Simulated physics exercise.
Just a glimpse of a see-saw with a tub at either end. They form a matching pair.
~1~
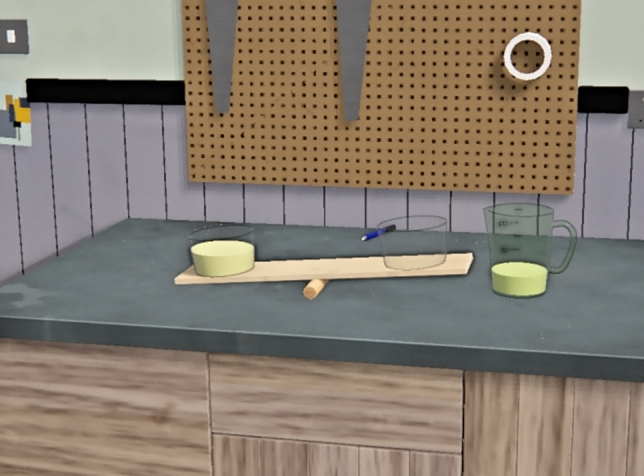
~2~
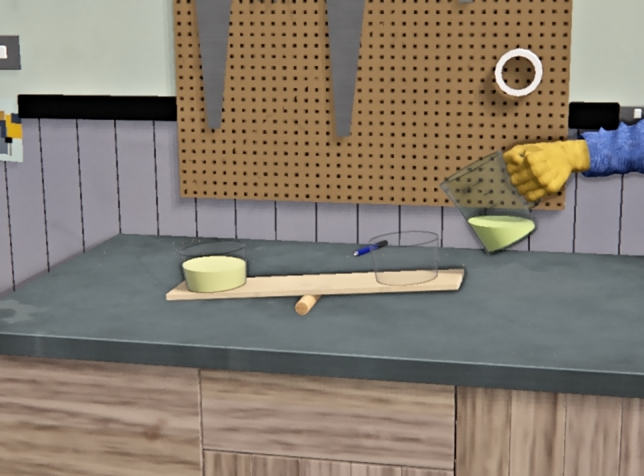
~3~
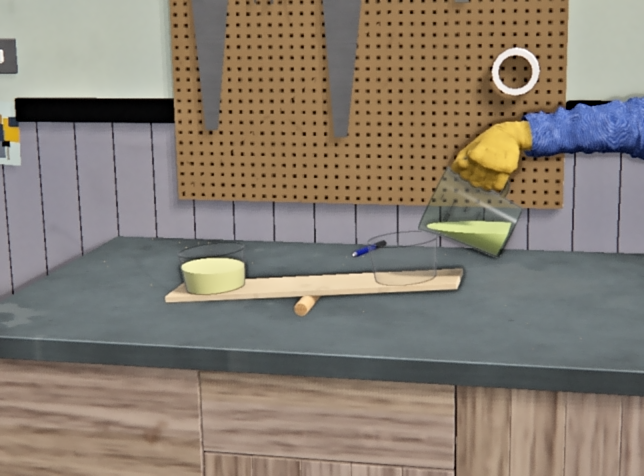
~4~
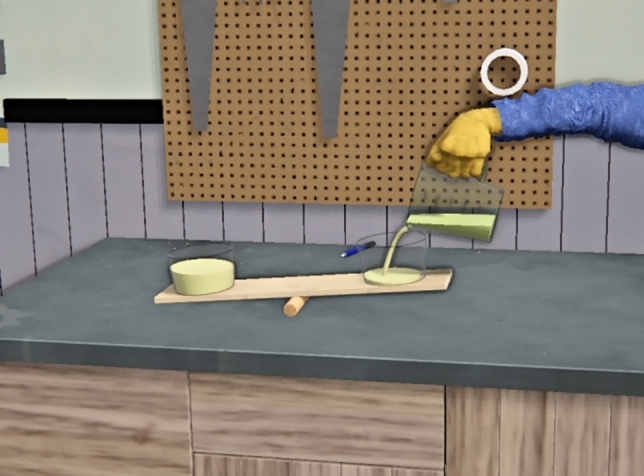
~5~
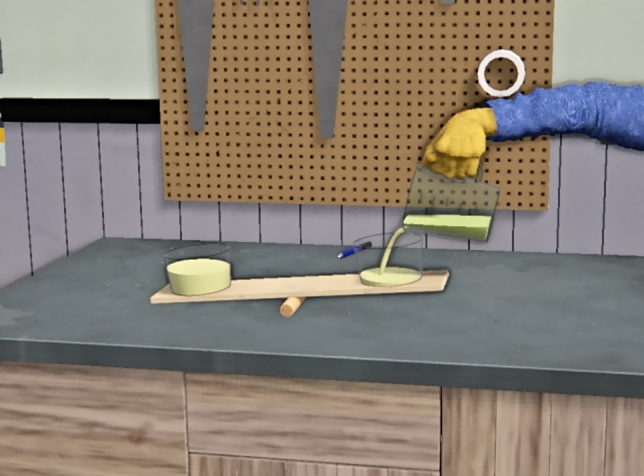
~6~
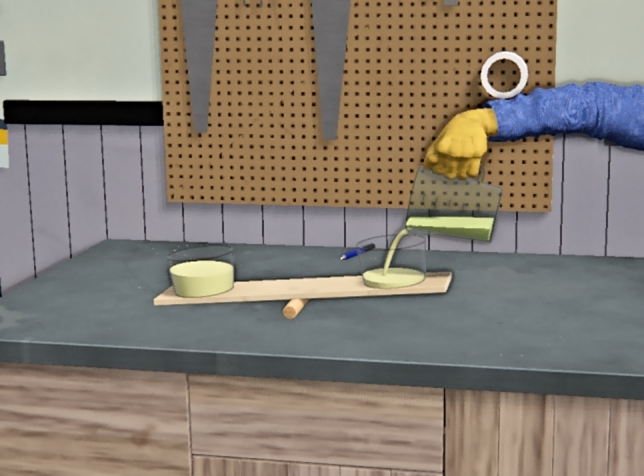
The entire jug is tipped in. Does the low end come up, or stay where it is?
The low end stays where it is.
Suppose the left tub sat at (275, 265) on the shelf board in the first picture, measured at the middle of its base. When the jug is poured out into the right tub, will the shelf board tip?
Result noted: Turns over.
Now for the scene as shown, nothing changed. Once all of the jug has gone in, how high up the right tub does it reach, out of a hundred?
I'd say close to 35 per cent.
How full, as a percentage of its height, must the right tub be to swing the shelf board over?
I'd put it at around 60 percent.
Shortly, the right tub is about a quarter full; the shelf board leans as before.
Then, the right tub is about a third full; the shelf board leans as before.
At the finish, the right tub is about a third full; the shelf board leans as before.
